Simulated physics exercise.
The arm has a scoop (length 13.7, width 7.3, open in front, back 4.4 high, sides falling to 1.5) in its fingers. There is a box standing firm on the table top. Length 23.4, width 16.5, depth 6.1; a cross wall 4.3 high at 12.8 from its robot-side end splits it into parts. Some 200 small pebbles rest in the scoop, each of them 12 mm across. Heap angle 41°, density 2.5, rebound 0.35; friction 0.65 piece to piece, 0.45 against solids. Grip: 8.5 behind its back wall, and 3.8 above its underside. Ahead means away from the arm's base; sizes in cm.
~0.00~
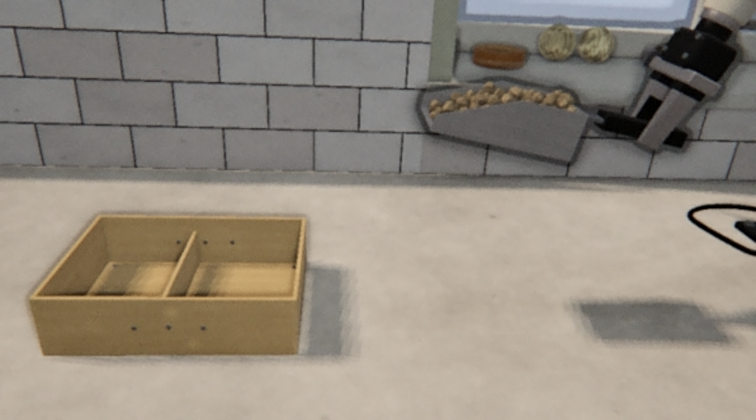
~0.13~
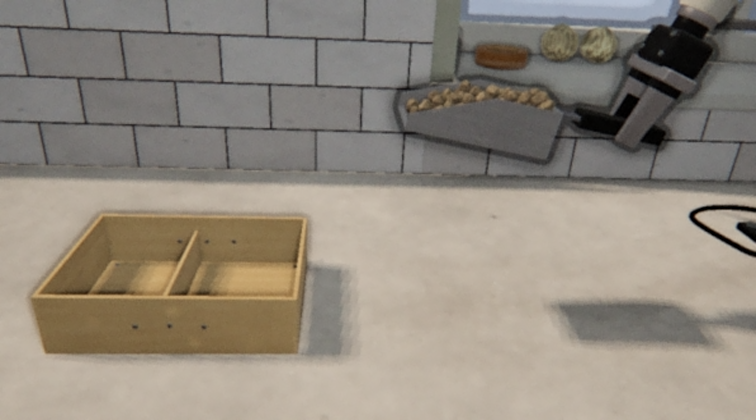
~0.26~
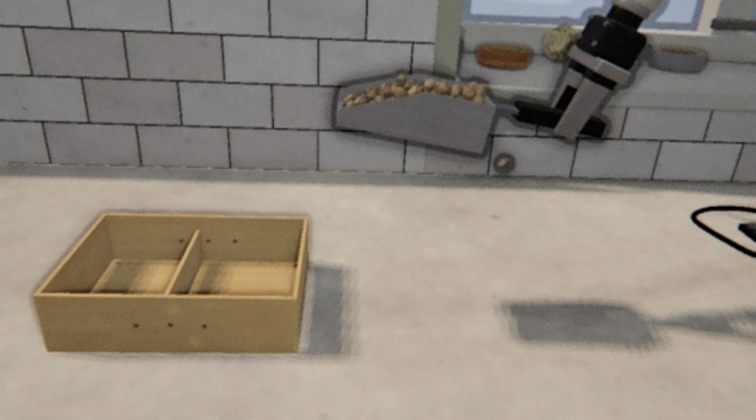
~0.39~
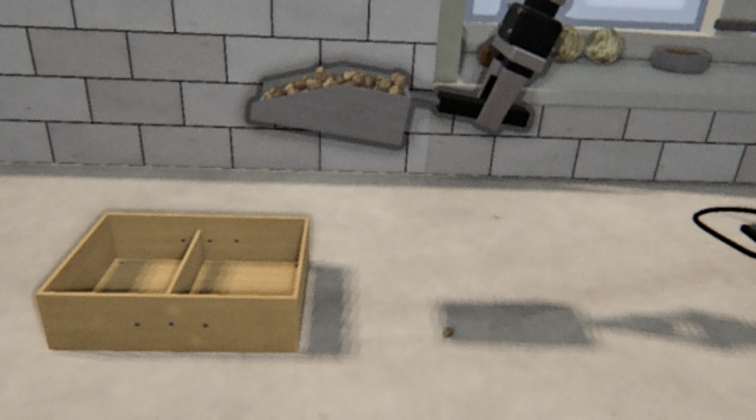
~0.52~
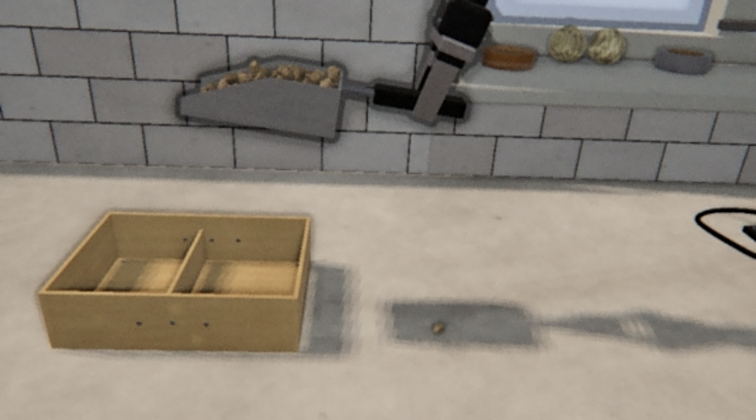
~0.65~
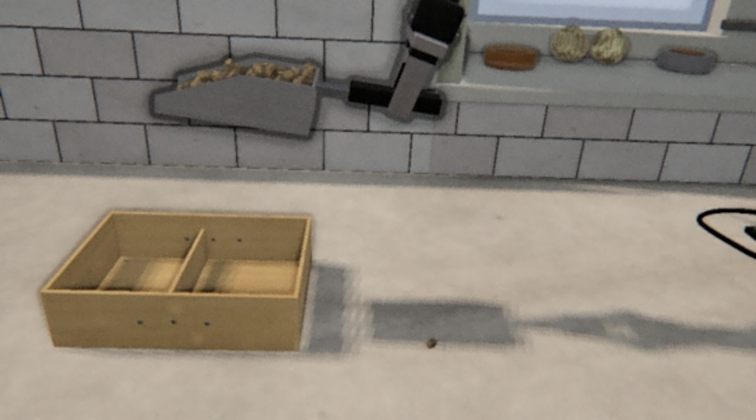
A gray scoop heaped with small tan pebbles hangs in a black-and-gray robot gripper above a pale countertop, seen from slightly above against a white brick wall and window ledge. An open wooden box with one divider sits at left, a black loop at right. The gripper carries the scoop leftward, slowing, while one pebble drops onto the counter and rolls a little; the camera stays practically still.
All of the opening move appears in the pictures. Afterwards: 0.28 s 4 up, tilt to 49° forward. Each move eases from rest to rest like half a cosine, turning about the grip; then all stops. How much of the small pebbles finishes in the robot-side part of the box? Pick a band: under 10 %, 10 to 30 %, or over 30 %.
Over 30 %.
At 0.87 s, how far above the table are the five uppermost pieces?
Close to 20 cm.
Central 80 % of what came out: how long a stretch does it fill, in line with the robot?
I'd estimate near 8 cm.
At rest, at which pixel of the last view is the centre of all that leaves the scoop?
Approximately (241, 292) in pixels.
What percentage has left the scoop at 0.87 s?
Share out: Near 30 %.
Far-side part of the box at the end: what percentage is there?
Around 0 in a hundred.
After 0.76 s, tilted 12° forward, highest piece 24 above the table; 197 on the scoop, 1 on the table or floor.
After 0.87 s, tilted 44° forward, highest piece 20 above the table; 143 on the scoop, 54 in the robot-side part, 1 on the table or floor.
After 1.13 s, tilted 49° forward, highest piece 11 above the table; 183 in the robot-side part, 14 on the scoop, 1 on the table or floor.
After 2.18 s, tilted 49° forward, highest piece 4 above the table; 197 in the robot-side part, 1 on the table or floor.
At rest, 197 in the robot-side part, 1 on the table or floor. That is 99 % in the robot-side part of the box.
